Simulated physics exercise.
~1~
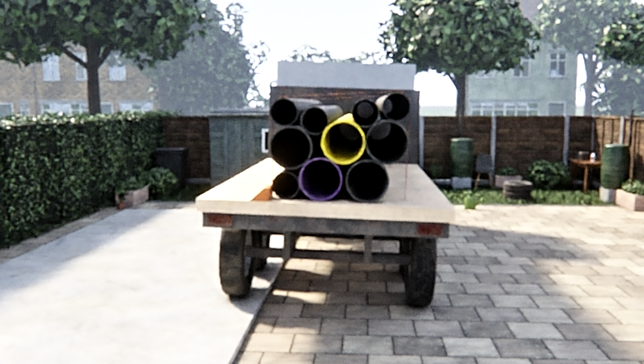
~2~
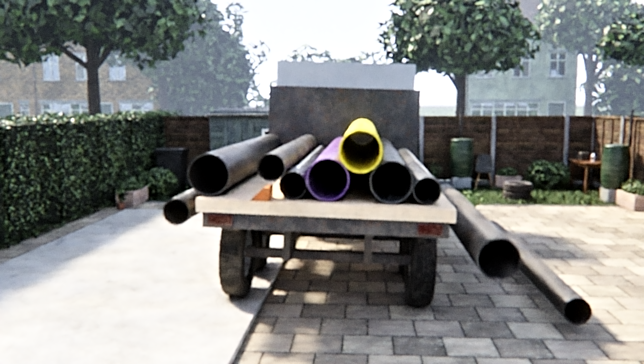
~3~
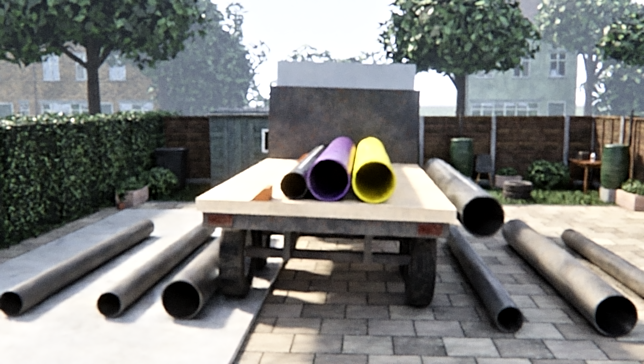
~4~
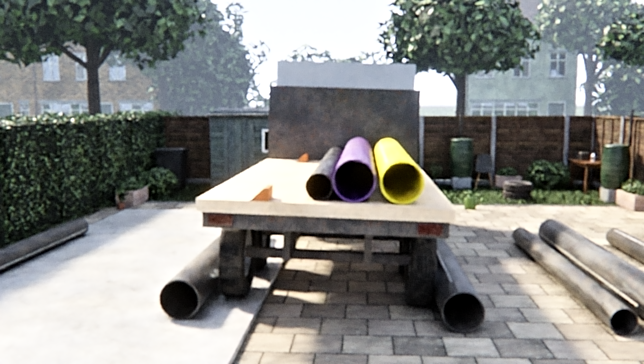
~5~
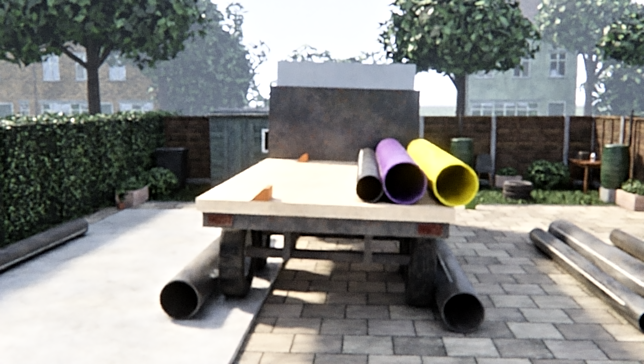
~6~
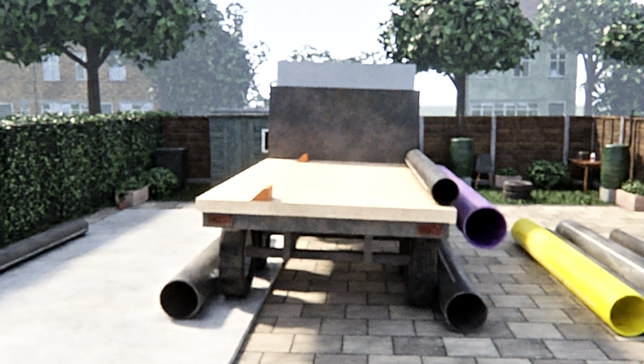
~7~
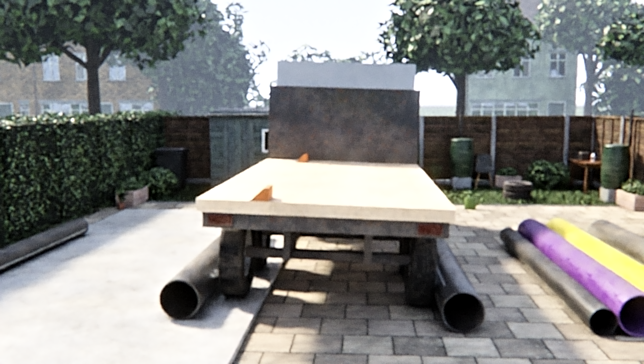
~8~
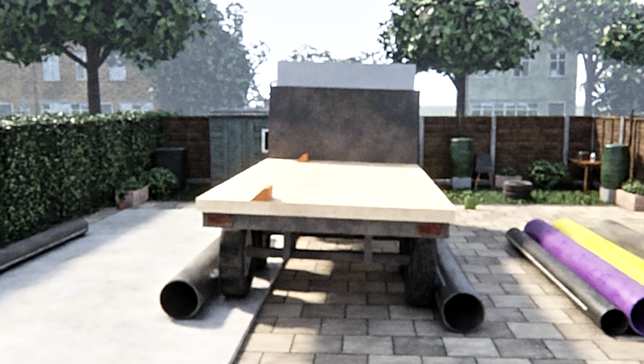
Stacked pipes spill off both sides of a flatbed, yellow and purple last rolling off right.
